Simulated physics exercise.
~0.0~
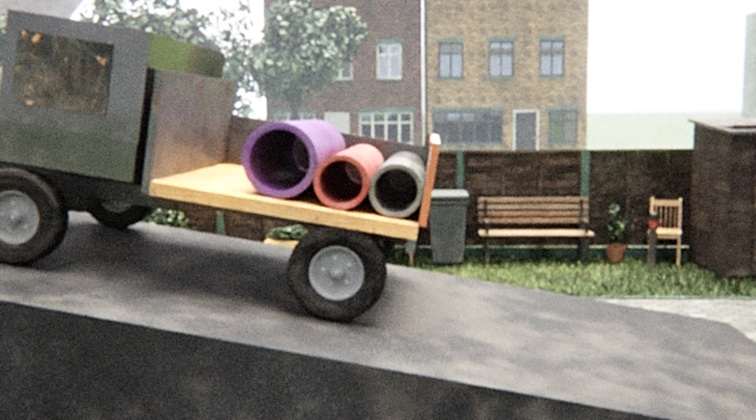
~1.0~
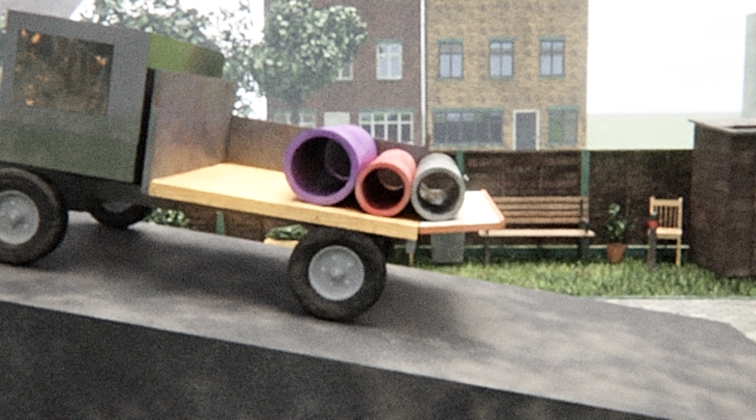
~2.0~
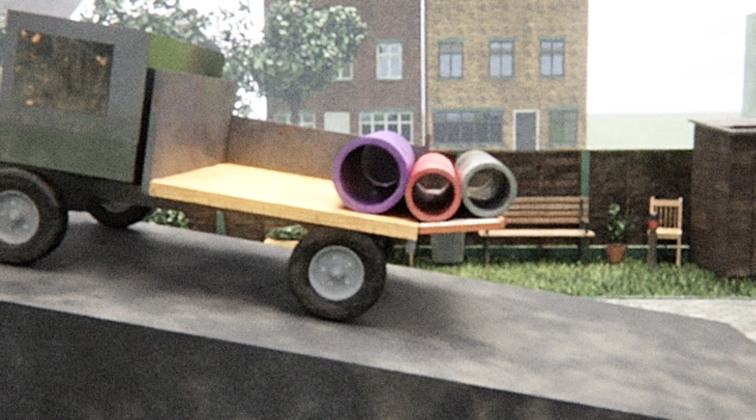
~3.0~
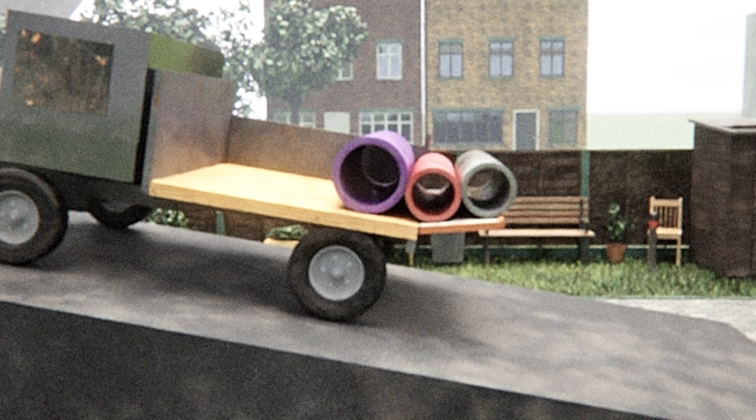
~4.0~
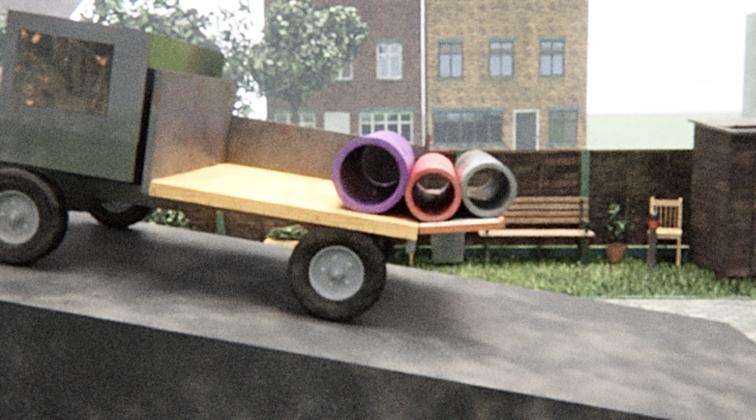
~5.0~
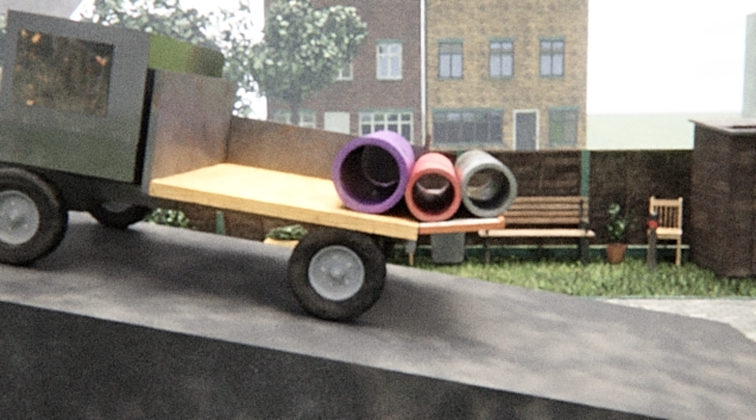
On a sloping road beside a fenced garden, a flatbed truck carries a purple, a red and a grey pipe as its tailgate swings down to the right. The pipes roll right together and stop against one another, the red and grey ones on the lowered gate and the purple one still on the bed.
